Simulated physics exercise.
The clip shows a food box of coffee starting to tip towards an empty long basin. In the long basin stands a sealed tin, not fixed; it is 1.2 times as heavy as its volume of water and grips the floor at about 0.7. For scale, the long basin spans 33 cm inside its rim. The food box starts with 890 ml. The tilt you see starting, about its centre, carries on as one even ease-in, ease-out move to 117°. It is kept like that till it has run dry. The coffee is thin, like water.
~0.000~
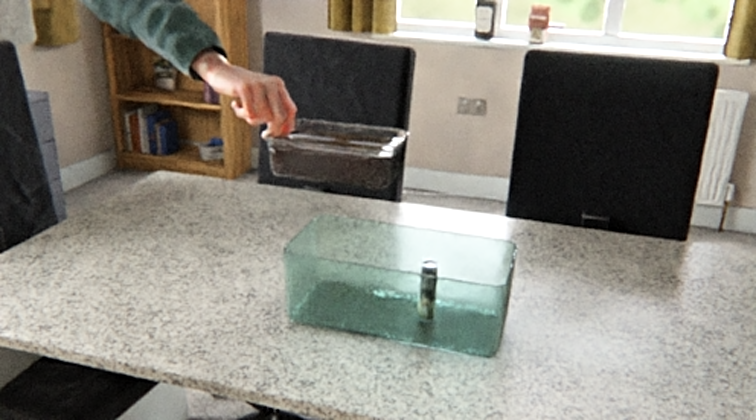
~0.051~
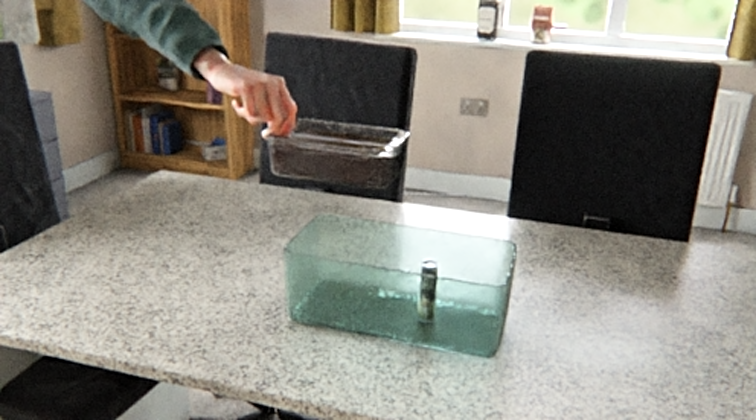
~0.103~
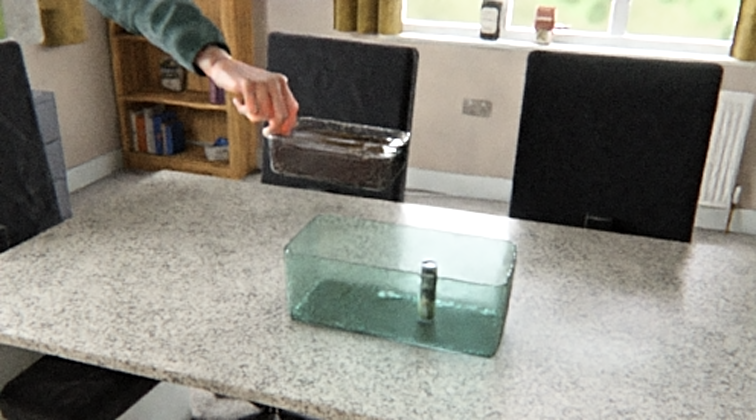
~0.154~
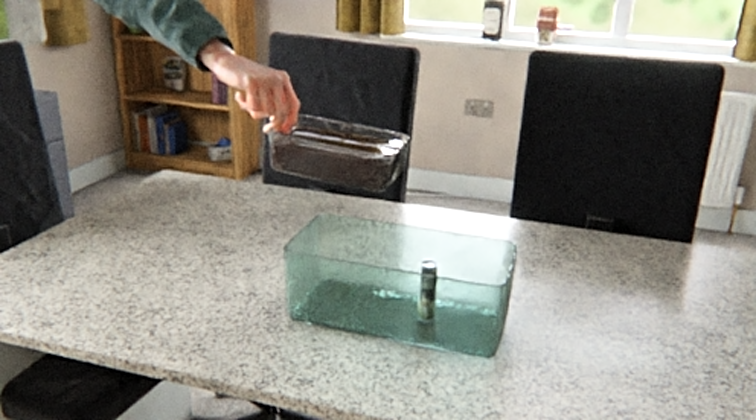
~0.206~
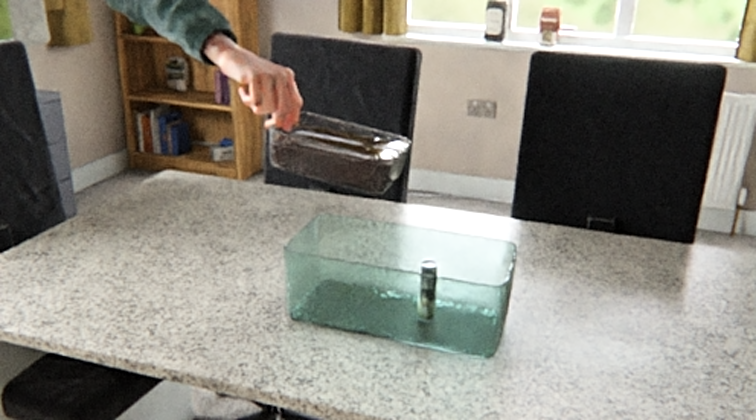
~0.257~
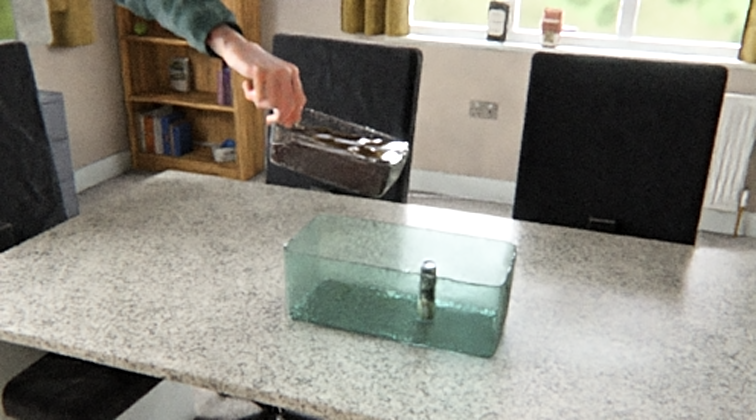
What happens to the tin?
It remains upright.
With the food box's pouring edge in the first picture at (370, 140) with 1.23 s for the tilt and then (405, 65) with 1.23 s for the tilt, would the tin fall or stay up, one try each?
First it falls; then it stays up.
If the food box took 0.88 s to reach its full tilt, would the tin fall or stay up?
The tin remains upright.
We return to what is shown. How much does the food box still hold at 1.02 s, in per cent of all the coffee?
Near 2 in a hundred.
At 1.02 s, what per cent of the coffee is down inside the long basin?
About 88 per cent.
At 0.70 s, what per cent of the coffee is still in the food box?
Some 16 per cent.
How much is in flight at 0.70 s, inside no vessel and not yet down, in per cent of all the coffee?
Near 42 in a hundred.
By 0.70 s the tilt is 71° and 17 per cent is still to pour; the tin stands where it began.
By 1.02 s the tilt is 109° and 2 per cent is still to pour; the tin stands where it began.
By 1.36 s the tilt is 117° and 0 per cent is still to pour; the tin stands where it began.
By 1.73 s the tilt is 117° and 0 per cent is still to pour; the tin stands where it began.
At rest the tin stands where it began.
